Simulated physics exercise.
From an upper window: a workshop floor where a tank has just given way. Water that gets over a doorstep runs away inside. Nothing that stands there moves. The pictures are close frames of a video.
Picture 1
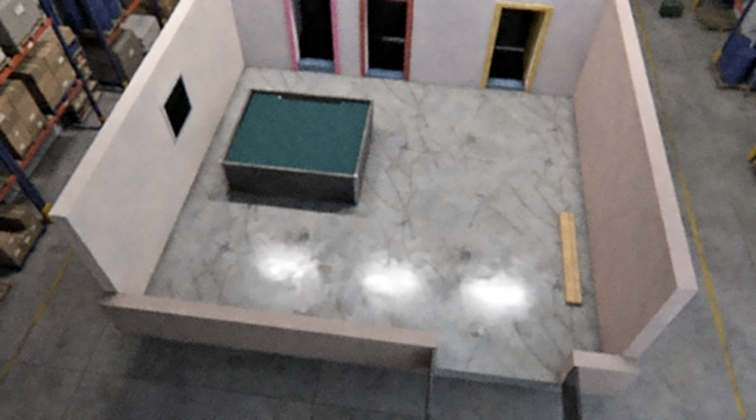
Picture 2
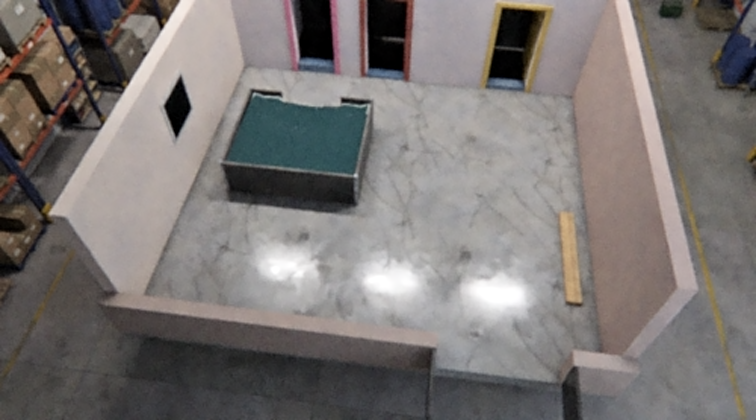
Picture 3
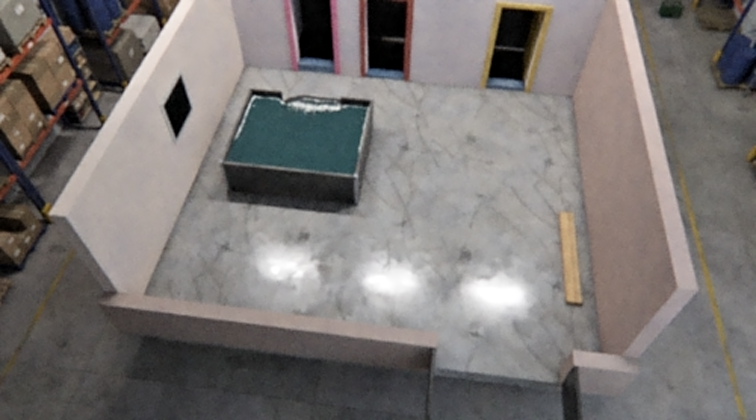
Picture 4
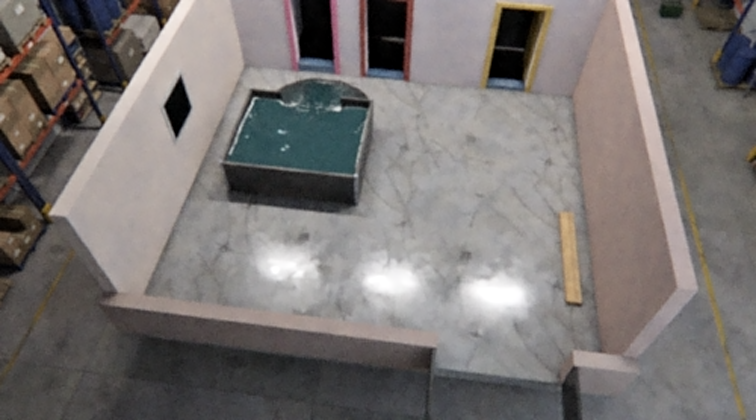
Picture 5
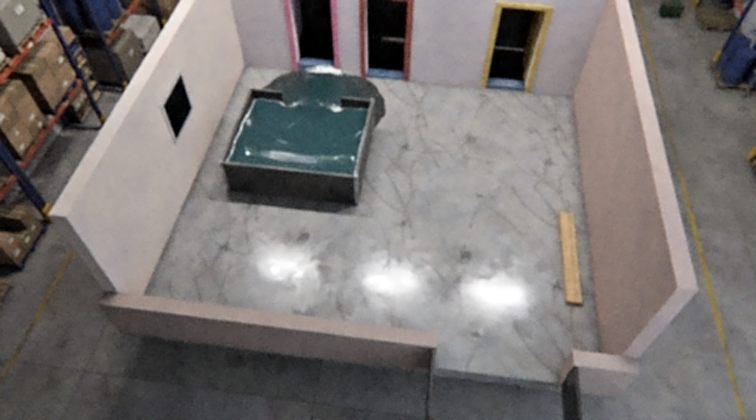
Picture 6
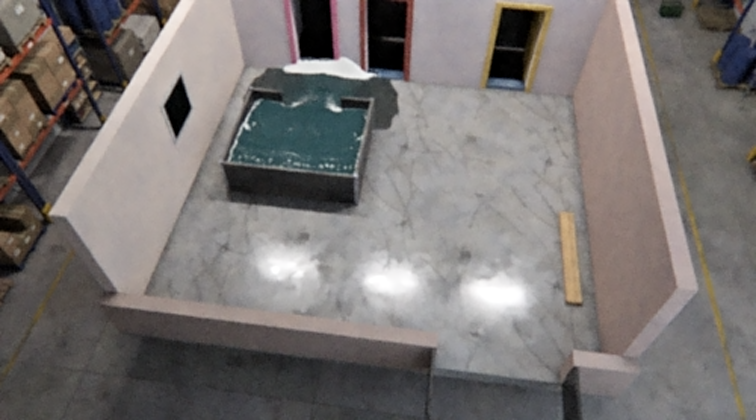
In the video, an open tank of dark green water stands still on a pale workshop floor, then water pours through a gap in its far side, spreading across the floor toward the back wall and out to the right.
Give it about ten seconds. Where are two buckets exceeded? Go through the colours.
The red door floods; the pink door floods; the yellow door holds within the limit.
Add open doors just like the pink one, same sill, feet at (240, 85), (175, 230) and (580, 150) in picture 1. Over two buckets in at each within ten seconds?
One after the other: Takes more, keeps below it, stays under.
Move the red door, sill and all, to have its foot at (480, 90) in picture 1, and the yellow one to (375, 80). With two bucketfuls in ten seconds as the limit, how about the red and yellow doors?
In short: The red one stays under; the yellow one lets more in.
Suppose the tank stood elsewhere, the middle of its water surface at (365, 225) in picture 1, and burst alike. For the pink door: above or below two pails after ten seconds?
My reading: Pink door takes less.
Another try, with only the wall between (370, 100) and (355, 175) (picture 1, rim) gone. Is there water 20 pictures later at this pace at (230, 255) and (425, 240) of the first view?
In turn: Clear, under water.
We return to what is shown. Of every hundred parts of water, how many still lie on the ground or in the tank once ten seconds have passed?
Roughly 82 per cent.
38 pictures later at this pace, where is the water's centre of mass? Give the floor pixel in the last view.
Near (339, 150).
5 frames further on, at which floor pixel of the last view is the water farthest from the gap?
I would point to (448, 85).
A moment on, water covers 15 % of the floor; the red door over two buckets in, the pink door far over two buckets in, the yellow door not reached.
Next, water covers 20 % of the floor; the red door far over two buckets in, the pink door far over two buckets in, the yellow door wet at the sill, nothing in.
Then, water covers 40 % of the floor; the red door far over two buckets in, the pink door far over two buckets in, the yellow door wet at the sill, nothing in.
Later, water covers 60 % of the floor; the red door far over two buckets in, the pink door far over two buckets in, the yellow door wet at the sill, nothing in.
In the end, water covers 90 % of the floor; the red door far over two buckets in, the pink door far over two buckets in, the yellow door wet at the sill, nothing in.
